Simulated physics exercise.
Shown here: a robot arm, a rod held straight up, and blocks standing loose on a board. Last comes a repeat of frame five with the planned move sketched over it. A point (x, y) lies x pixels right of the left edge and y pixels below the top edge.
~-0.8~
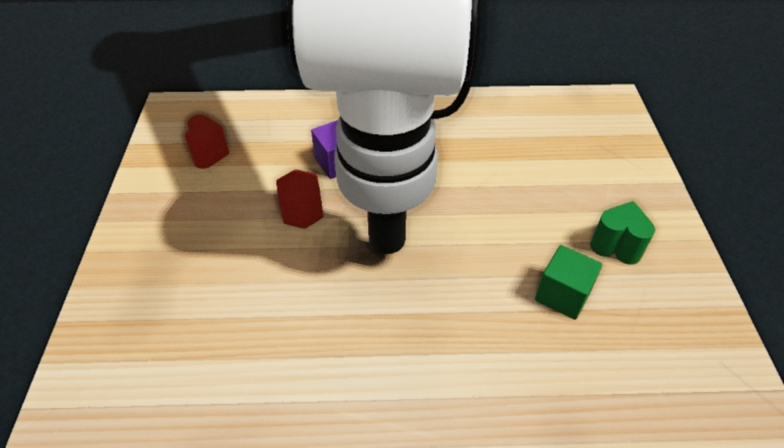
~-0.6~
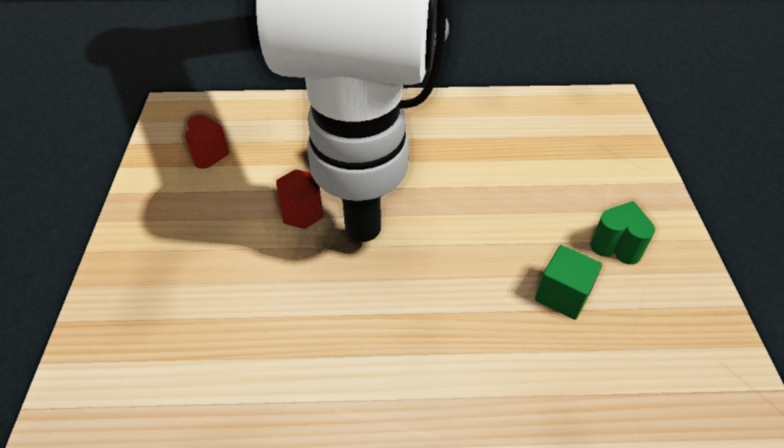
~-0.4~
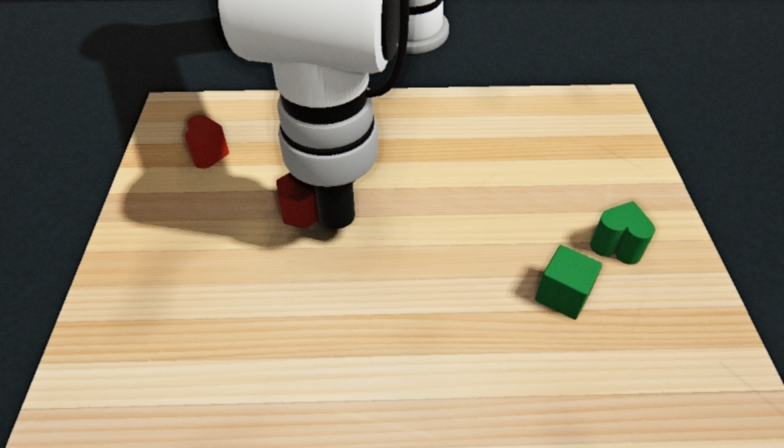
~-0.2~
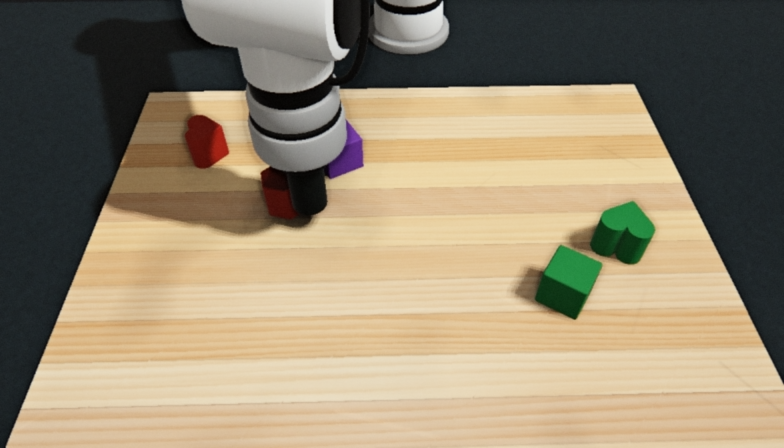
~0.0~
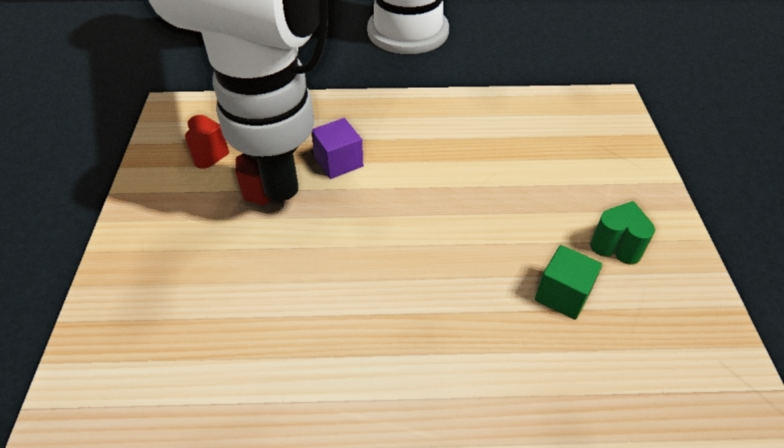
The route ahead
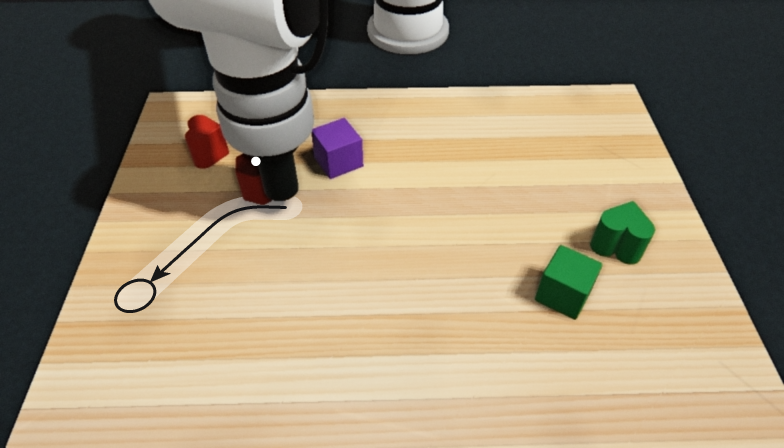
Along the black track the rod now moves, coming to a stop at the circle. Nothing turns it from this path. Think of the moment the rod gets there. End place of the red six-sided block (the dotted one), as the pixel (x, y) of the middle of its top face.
I'd guess (238, 154).
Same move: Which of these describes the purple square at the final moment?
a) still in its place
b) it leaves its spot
The correct letter is a.
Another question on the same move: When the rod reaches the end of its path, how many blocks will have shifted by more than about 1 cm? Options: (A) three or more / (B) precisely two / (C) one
The one that fits is C, one.
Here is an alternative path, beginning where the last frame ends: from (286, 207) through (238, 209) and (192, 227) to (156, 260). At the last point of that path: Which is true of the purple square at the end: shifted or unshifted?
Stays put.
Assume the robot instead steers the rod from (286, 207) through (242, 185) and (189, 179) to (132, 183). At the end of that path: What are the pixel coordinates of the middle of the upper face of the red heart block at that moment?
Top centre: (179, 106).
The drawn path runs from (286, 207) over (228, 214) and (183, 252) to (135, 296); the dot is on the red six-sided block.
The first path, step by step. One third of the way, rod at (222, 197); red six-sided block at (238, 154), turned 30° clockwise.
Two thirds of the way, rod at (176, 234); red six-sided block at (238, 154), turned 30° clockwise.
At the end, rod at (125, 278); red six-sided block at (238, 154), turned 30° clockwise; purple square not moved.
